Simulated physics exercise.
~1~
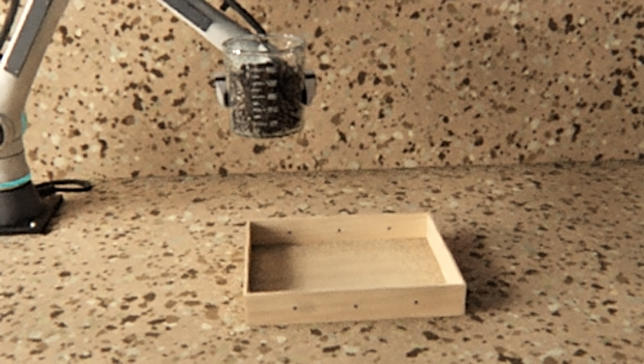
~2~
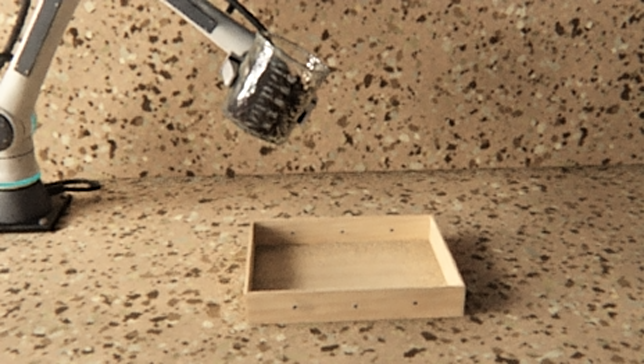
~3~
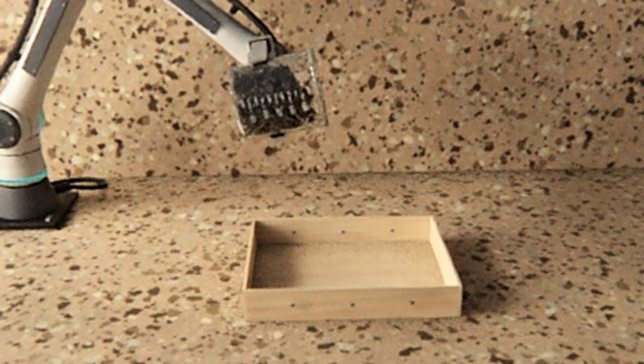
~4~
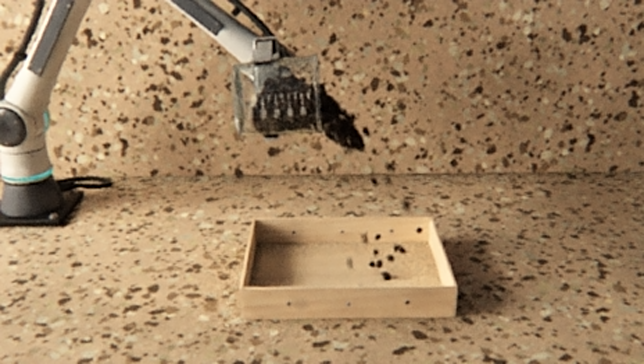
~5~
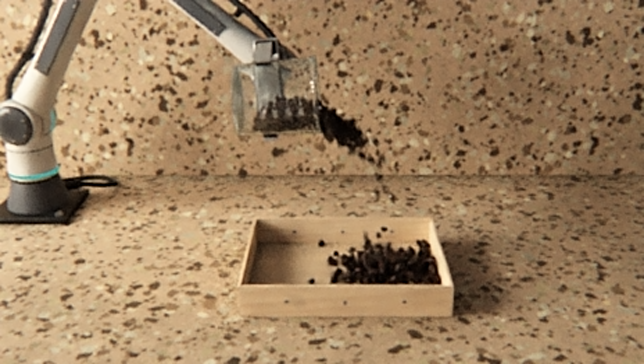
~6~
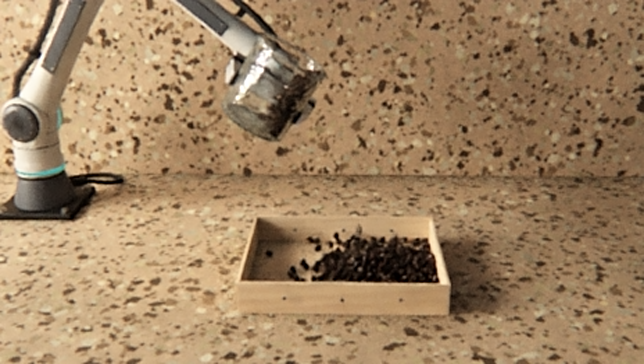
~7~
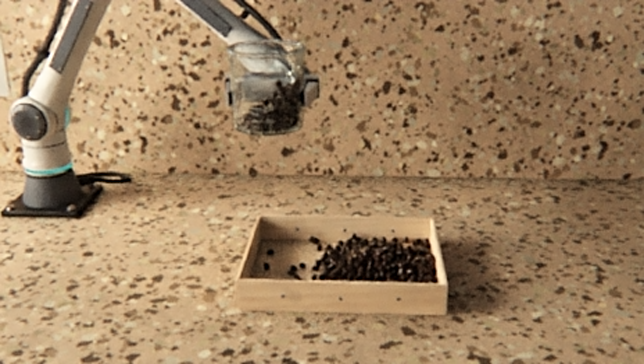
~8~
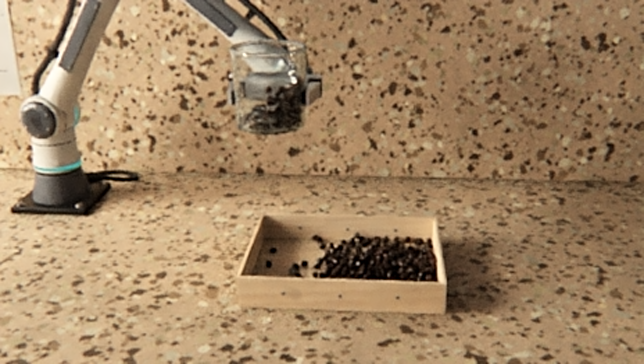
A grey and white robot arm reaches in from the upper left, holding a clear cup packed with dark beans above a pale wooden tray, seen from the front and slightly above on a speckled tan surface with a matching wall behind. The arm tips the cup to the right until it lies on its side. Beans spill over its rim and pile up in the right half of the tray. The cup then swings back upright, keeping some beans inside. It stays raised, while the tray holds a dark heap with a few strays to the left.
